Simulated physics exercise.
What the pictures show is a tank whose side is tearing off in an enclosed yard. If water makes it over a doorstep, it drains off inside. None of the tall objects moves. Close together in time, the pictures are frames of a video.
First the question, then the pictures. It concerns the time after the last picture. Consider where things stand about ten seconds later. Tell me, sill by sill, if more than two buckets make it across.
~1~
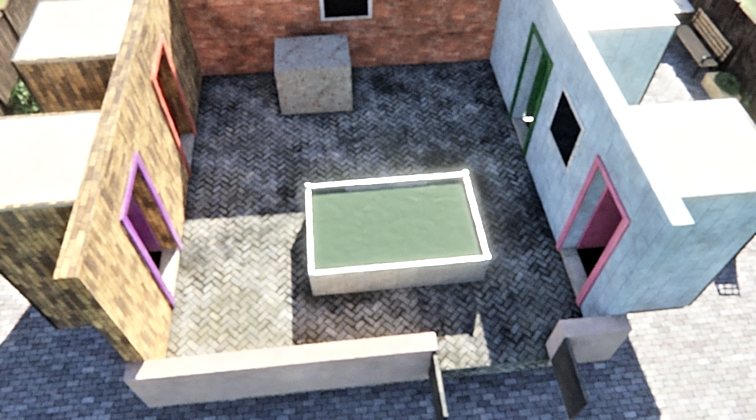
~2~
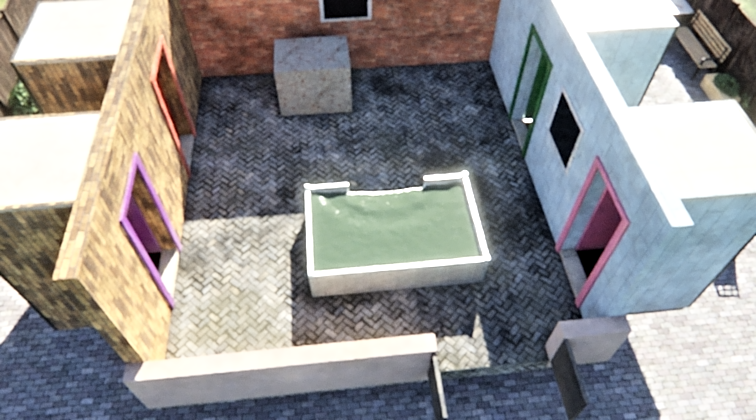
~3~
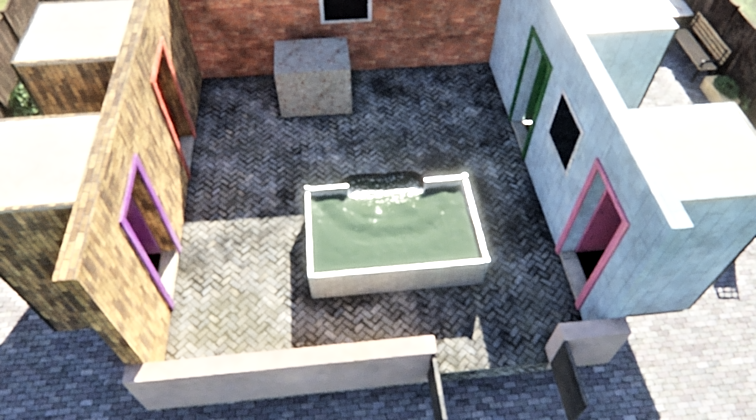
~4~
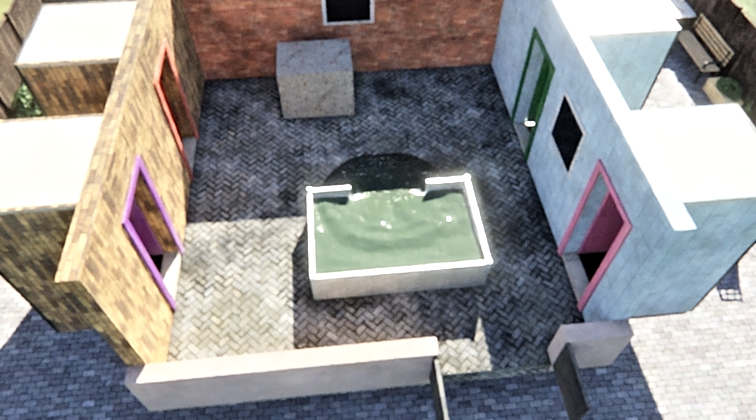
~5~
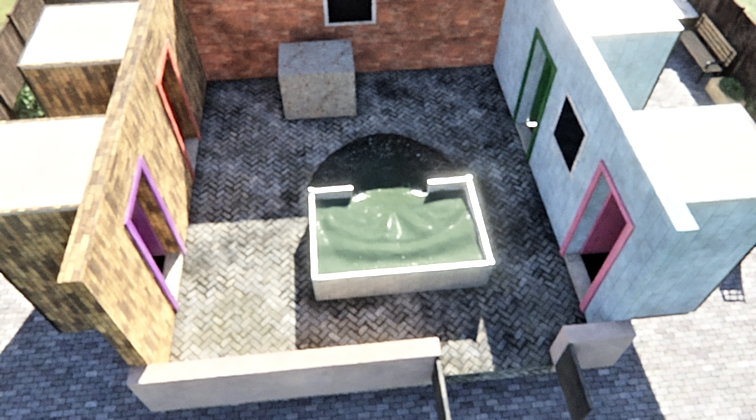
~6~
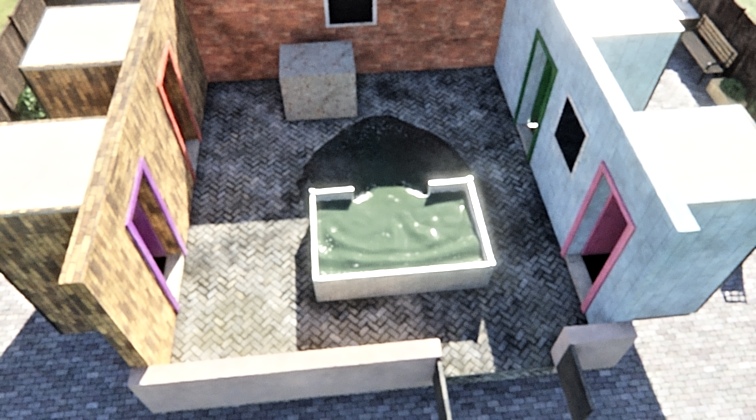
Red door: No, two or fewer; green door: Yes, more than two; pink door: No, two or fewer; purple door: No, two or fewer.
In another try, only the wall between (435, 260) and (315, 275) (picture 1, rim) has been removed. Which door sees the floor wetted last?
I'd go with the one in green.
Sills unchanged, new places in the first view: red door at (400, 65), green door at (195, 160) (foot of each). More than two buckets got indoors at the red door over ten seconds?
The red door is swamped.
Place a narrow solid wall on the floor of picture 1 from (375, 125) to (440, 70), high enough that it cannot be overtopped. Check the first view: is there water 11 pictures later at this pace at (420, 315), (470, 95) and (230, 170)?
Results in order: Bone-dry / swamped / bone-dry.
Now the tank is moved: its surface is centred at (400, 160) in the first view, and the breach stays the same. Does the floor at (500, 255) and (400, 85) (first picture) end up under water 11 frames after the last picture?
Point 1: Not wet; point 2: Soaked through.
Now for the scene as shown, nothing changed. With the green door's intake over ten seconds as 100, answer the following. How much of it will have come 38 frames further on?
Share by then: About 50 in a hundred.
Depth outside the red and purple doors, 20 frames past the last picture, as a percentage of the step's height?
The first comes to about 100 percent, the second to about 0 percent.
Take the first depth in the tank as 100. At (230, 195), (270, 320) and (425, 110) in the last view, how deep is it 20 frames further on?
The three come to near 2, 0 and 6 per cent respectively.
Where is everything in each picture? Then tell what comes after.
Still water in the water tank at (393, 223), in the first picture.
The front is at a hidden place, out from the gap on the water tank's far side, in the second picture.
Water pours out on the water tank's far side and has run to a hidden place, in the third picture.
Water pours out on the water tank's far side and has run to (355, 161), in the fourth picture.
The front is at (391, 137), out from the gap on the water tank's far side, in the fifth picture.
The front is at (386, 119), out from the gap on the water tank's far side, in the sixth picture.
A moment on, water covers 25 % of the floor; the red door not reached, the green door not reached, the pink door not reached, the purple door not reached.
Next, water covers 40 % of the floor; the red door not reached, the green door not reached, the pink door not reached, the purple door not reached.
Then, water covers 45 % of the floor; the red door wet at the sill, nothing in, the green door under two buckets in, the pink door not reached, the purple door not reached.
Later, water covers 75 % of the floor; the red door wet at the sill, nothing in, the green door over two buckets in, the pink door wet at the sill, nothing in, the purple door wet at the sill, nothing in.
In the end, water covers 95 % of the floor; the red door wet at the sill, nothing in, the green door over two buckets in, the pink door wet at the sill, nothing in, the purple door wet at the sill, nothing in.
